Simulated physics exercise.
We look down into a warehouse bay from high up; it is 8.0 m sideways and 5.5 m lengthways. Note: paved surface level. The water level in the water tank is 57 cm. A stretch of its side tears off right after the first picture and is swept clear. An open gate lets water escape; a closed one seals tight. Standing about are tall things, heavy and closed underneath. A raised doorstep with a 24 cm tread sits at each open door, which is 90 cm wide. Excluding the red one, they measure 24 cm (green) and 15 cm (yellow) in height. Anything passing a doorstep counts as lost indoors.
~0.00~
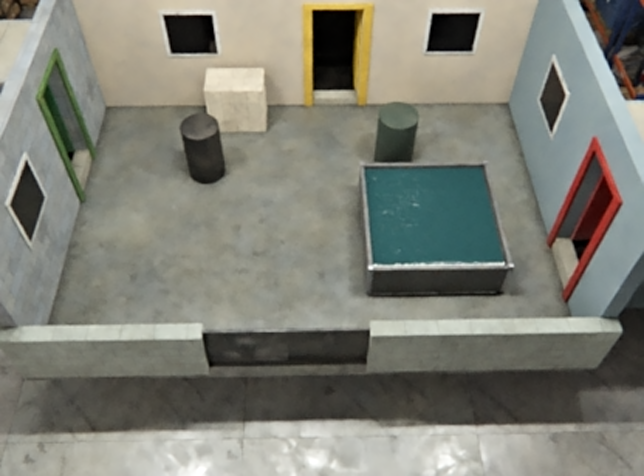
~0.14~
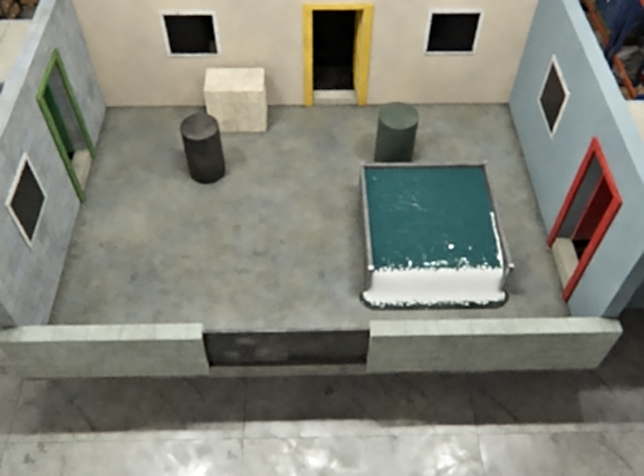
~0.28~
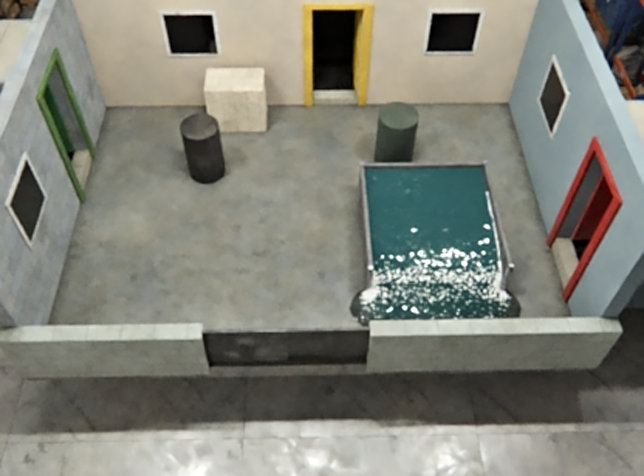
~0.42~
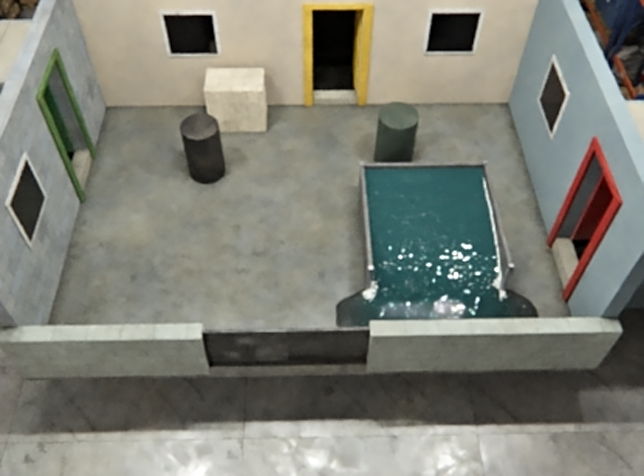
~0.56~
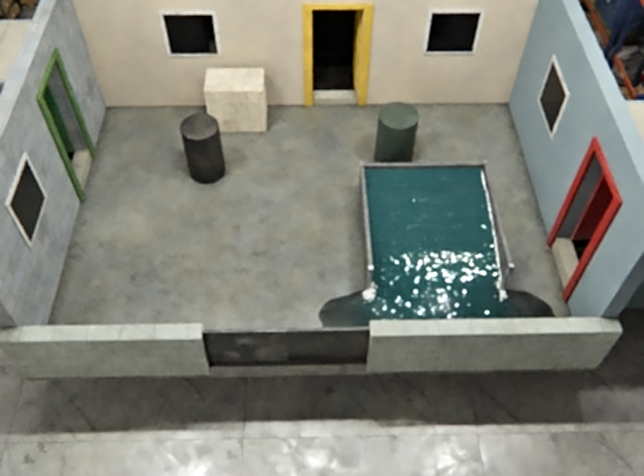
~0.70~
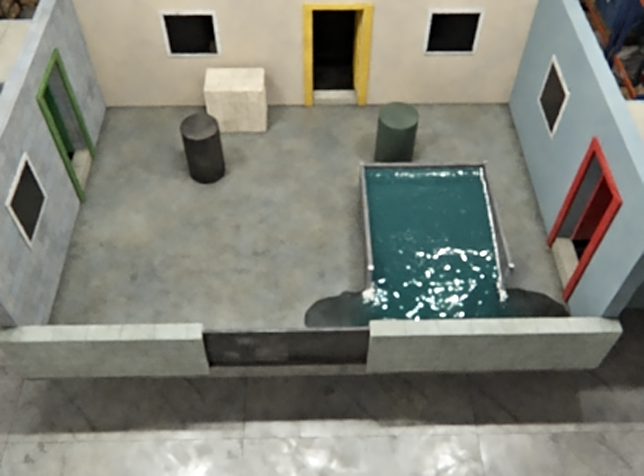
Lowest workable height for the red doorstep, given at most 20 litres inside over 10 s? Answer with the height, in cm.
Roughly 13.5 cm.
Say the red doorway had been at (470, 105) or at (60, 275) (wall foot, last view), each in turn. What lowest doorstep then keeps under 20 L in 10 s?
Roughly 17 cm, then roughly 12.0 cm.
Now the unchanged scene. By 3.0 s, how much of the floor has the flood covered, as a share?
Approximately 50 %.
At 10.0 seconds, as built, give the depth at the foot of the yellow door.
Lab note: Depth approx. 6.5 cm.
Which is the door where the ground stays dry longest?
It's the yellow door.
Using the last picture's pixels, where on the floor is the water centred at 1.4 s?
(431, 276), roughly.
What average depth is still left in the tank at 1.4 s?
Averaged depth comes out at about 31 cm.
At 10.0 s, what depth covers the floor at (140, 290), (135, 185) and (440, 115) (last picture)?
Around 6 cm, 9 cm and 5 cm.
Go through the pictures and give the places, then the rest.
In the first picture, the water tank at (431, 216) is whole and still, 57 cm deep; the red door at (577, 231) is dry.
In the second picture, water pours out at (436, 284) and has run 0.3 m, to (372, 304); about 8 cm deep outside, 57 cm at the back.
In the third picture, water pours out at (436, 285) and has run 0.7 m, to a hidden place; about 10 cm deep outside, 57 cm at the back.
In the fourth picture, water pours out at (436, 285) and has run 1.0 m, to a hidden place; about 10 cm deep outside, 57 cm at the back.
In the fifth picture, water pours out at (436, 285) and has run 1.2 m, to a hidden place; about 12 cm deep outside, 56 cm at the back.
In the sixth picture, water pours out at (436, 285) and has run 1.4 m, to a hidden place; about 14 cm deep outside, 50 cm at the back; 0.9 m in a straight line remain to the red door at (577, 231).
After 1.4 s water covers 15 % of the floor, deepest (47 cm) near (577, 346); it has not reached the red door.
After 3.0 s water covers 50 % of the floor, deepest (32 cm) near (577, 346); 19 cm at the red door, 0 litres in over its 27 cm doorstep.
After 10.0 s water covers 95 % of the floor, deepest (12 cm) near (101, 128); 6 cm at the red door, 0 litres in over its 27 cm doorstep.
At the red door as built, the water arrived by 1.5 s and peaked near 20 cm at 2.6 s.
Run again over the same 10 s with other heights there, 26 litres in over 12.5 cm, 10 litres over 16.5 cm. The limit of 20 litres is kept from about 13.5 cm up.
